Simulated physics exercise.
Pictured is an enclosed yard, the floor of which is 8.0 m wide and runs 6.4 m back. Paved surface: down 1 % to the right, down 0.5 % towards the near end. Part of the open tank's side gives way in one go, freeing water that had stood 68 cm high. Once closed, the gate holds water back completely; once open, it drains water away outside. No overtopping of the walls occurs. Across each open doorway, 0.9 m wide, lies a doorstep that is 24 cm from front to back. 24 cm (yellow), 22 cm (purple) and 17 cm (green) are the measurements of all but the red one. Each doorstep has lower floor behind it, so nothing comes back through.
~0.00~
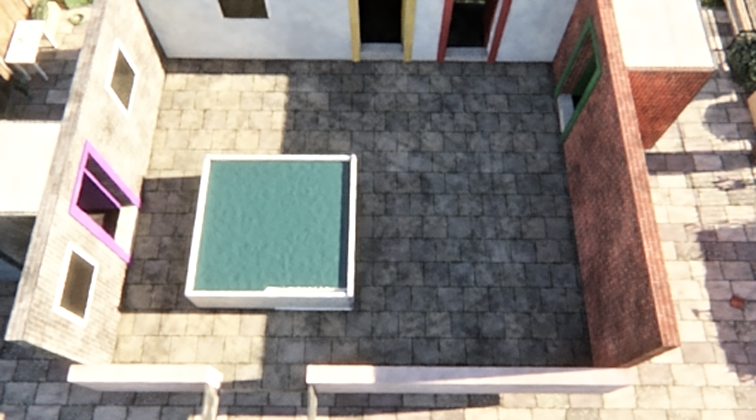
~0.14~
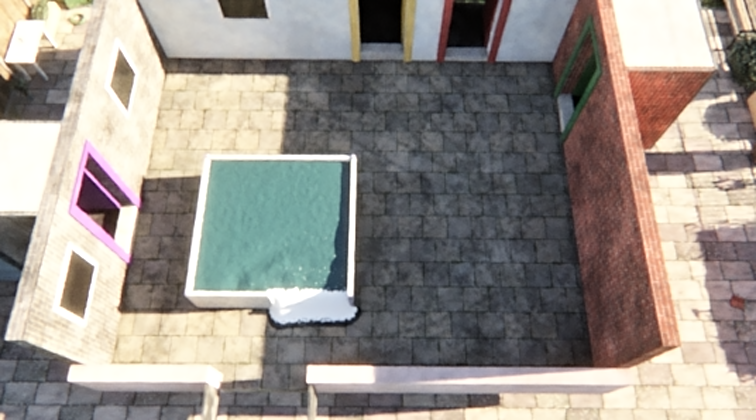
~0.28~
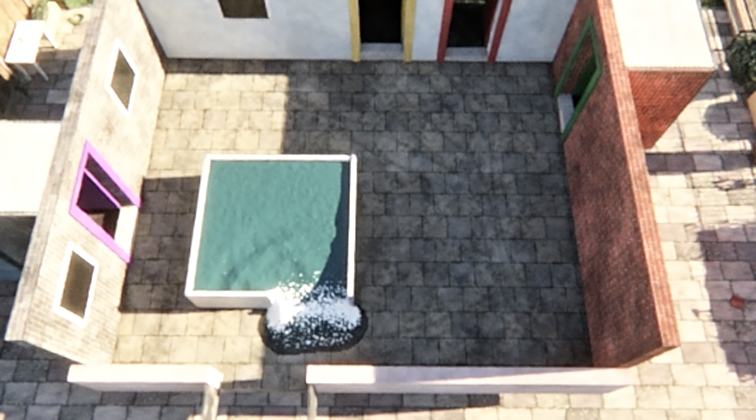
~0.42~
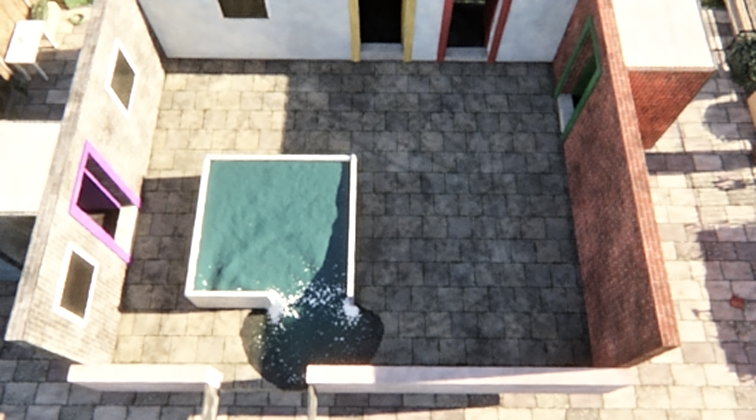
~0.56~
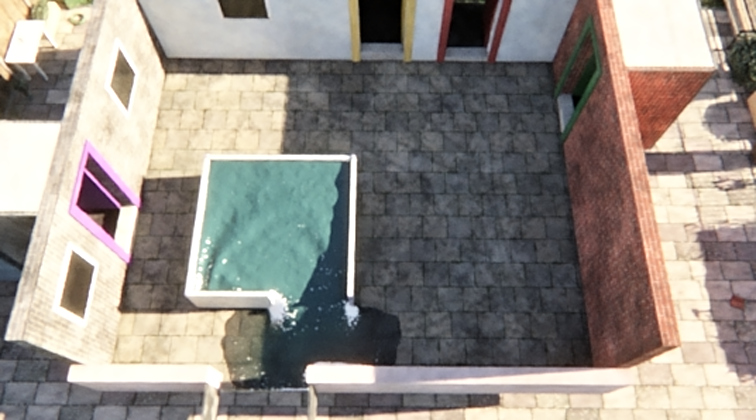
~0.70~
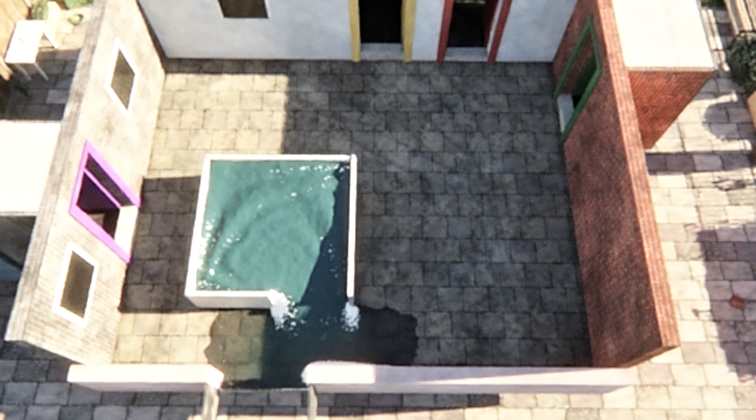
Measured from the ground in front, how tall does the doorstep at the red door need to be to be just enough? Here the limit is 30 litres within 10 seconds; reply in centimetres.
It needs to be about 6.5 cm tall.
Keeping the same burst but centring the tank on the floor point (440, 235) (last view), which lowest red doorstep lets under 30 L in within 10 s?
Some 10.5 cm.
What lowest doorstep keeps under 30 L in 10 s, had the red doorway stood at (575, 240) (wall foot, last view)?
Roughly 10.0 cm, give or take.
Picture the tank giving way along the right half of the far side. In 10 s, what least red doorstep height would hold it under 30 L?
In that case you'd want it roughly 10.0 cm high.
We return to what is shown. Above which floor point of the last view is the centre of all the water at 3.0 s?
Roughly (334, 268).
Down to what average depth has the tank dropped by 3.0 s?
It averages close to 35 centimetres.
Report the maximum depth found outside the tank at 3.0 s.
Max depth: Around 37 cm.
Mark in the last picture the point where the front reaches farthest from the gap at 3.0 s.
Around (565, 181).
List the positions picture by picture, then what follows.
The first frame shows the open tank at (275, 224) is whole and still, 68 cm deep; the red door at (472, 28) is dry.
In the second frame, the front is at (275, 323), 0.3 m from the gap at (312, 302); 0.3 m2 of floor is wet, 68 cm left at the back.
In the third frame, water pours out at (312, 302) and has run 0.7 m, to (277, 348); about 11 cm deep outside, 68 cm at the back.
In the fourth frame, the front is at a hidden place, 1.3 m from the gap at (312, 302); 2.2 m2 of floor is wet, 68 cm left at the back.
In the fifth frame, water pours out at (312, 302) and has run 1.5 m, to a hidden place; about 8 cm deep outside, 69 cm at the back.
In the sixth frame, water pours out at (312, 302) and has run 1.6 m, to a hidden place; about 8 cm deep outside, 67 cm at the back; the red door at (472, 28), 6.0 m from the gap, is still 5.7 m from the nearest water.
After 1.4 s water covers 10 % of the floor, deepest (54 cm) near (330, 374); it has not reached the red door.
After 3.0 s water covers 25 % of the floor, deepest (37 cm) near (330, 374); it has not reached the red door.
After 10.0 s water covers 80 % of the floor, deepest (13 cm) near (330, 374); 9 cm at the red door, 0 litres in over its 13 cm doorstep.
At the red door as built, the water arrived by 5.1 s and peaked near 11 cm at 6.2 s.
Run again over the same 10 s with other heights there, 38 litres in over 6 cm, 15 litres over 8 cm. The limit of 30 litres is kept from about 6.5 cm up.
